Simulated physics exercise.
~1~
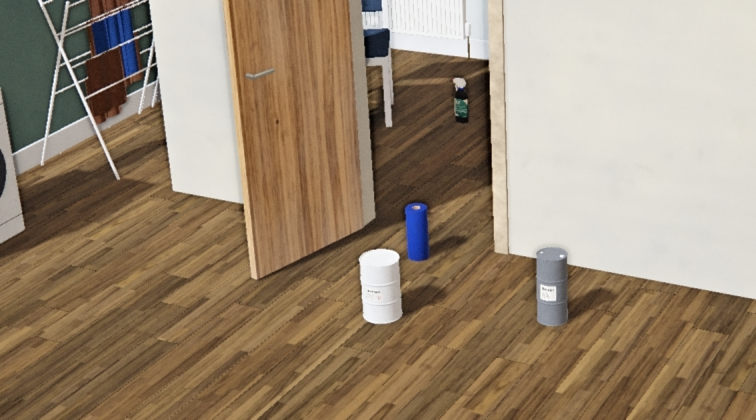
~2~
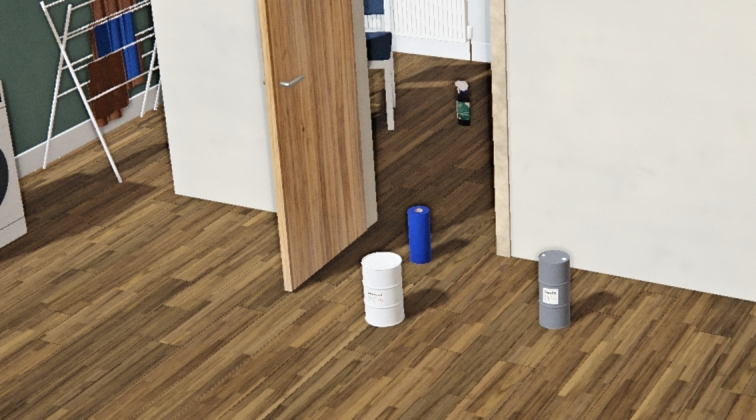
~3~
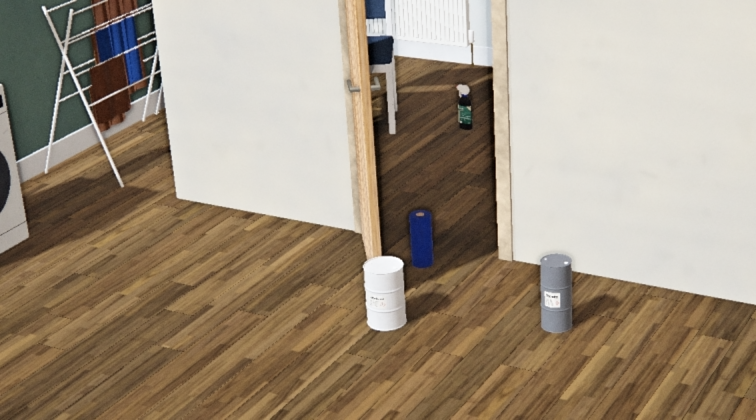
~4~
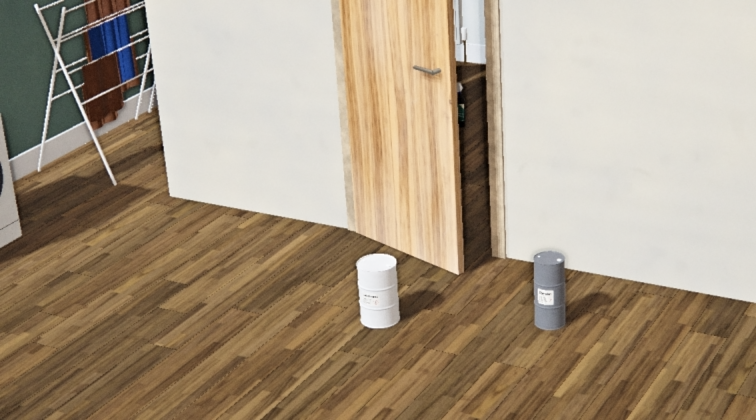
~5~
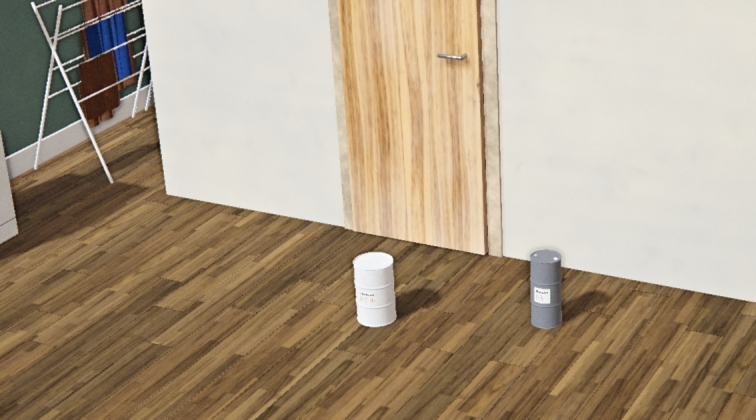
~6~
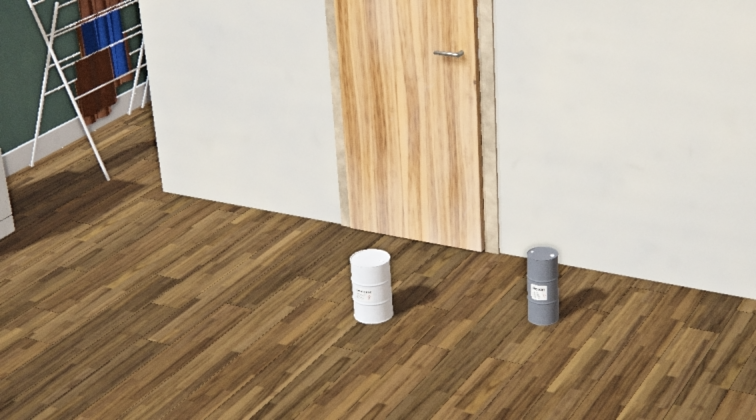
At first, a wooden door stands wide open in a pale wall, with a blue roll upright near the doorway and a white canister and a grey canister on the wooden floor in front. The door begins to swing toward the right, with nobody in sight, and passes through an edge-on view behind the white canister. As it narrows the gap, its broad face hides the blue roll from view. The door keeps turning until it closes completely. At the end it rests shut, the roll is out of sight, and both canisters still stand where they were.
